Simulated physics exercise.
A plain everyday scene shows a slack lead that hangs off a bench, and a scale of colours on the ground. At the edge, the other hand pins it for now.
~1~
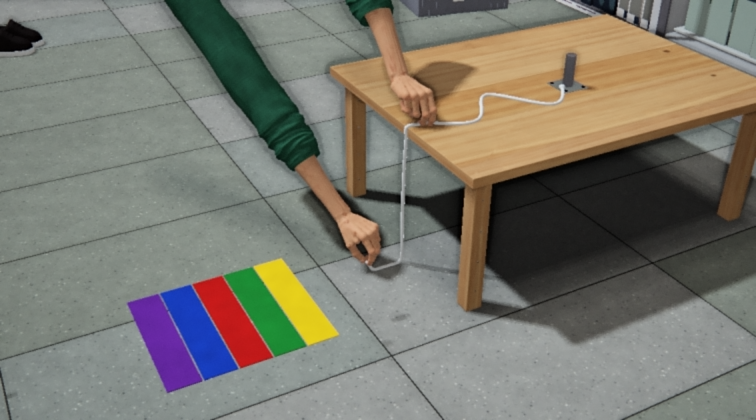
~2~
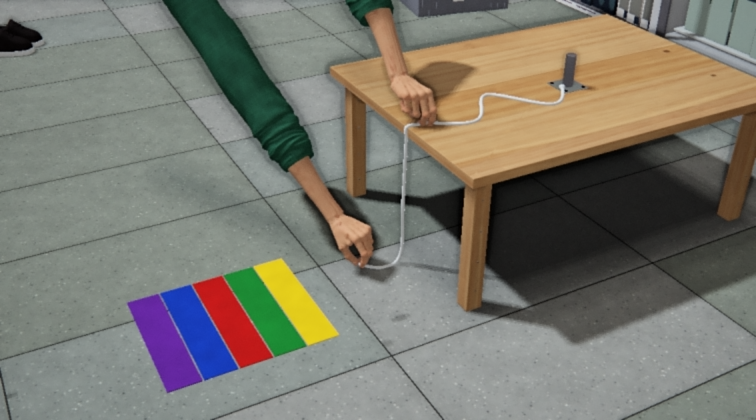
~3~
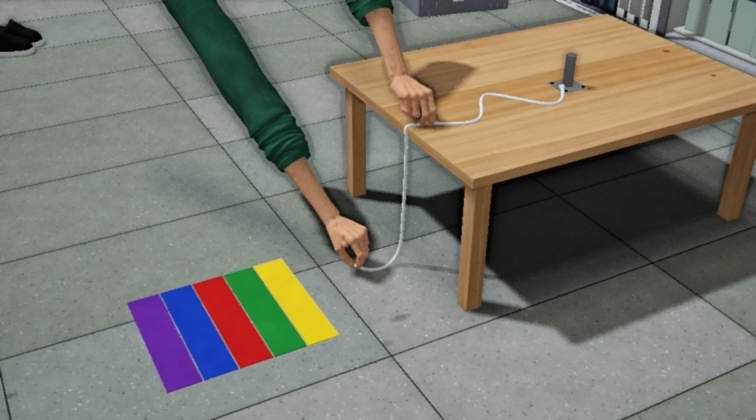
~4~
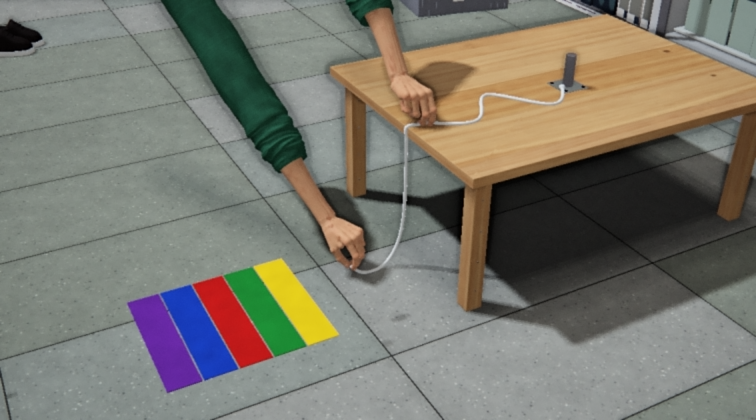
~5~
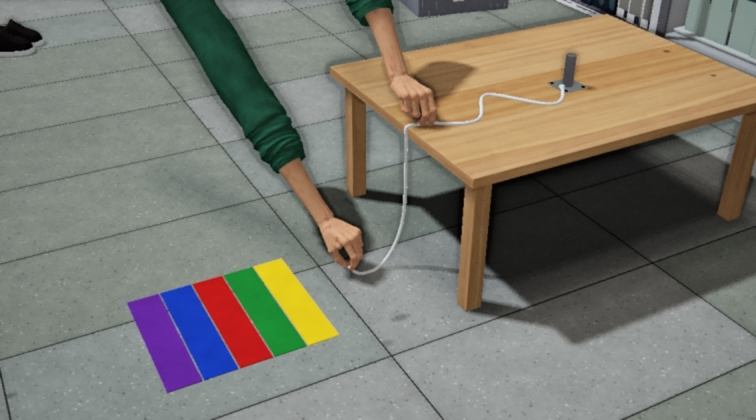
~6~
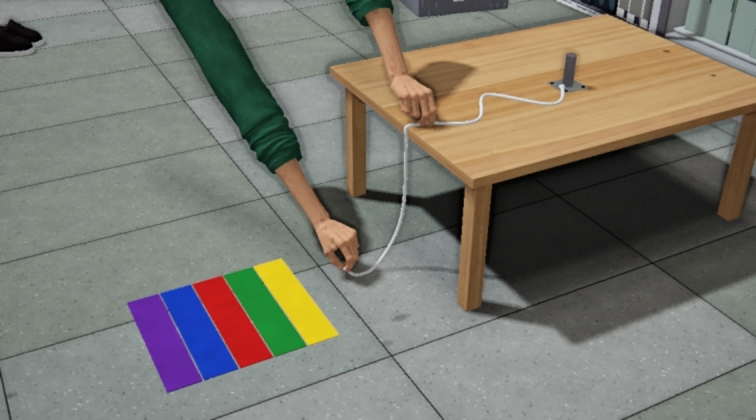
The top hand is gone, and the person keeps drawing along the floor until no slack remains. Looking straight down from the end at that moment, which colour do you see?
You see blue.
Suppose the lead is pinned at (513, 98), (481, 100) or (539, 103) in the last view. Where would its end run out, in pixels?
Taking the tries in turn: (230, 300), (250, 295) and (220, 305).
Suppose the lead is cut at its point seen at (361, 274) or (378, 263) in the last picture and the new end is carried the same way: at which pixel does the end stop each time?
Taking the tries in order, the answers are (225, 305) and (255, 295).
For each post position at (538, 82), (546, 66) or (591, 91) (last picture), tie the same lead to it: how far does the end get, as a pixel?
In pixels, the answers are (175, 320), (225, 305) and (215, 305).
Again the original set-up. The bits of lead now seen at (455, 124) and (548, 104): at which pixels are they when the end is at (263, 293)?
(403, 143), then (520, 97).
A little later, end near (264, 292); over green.
Next, end near (221, 305); over red.
When it is tight, end near (197, 312); over blue. Over blue.
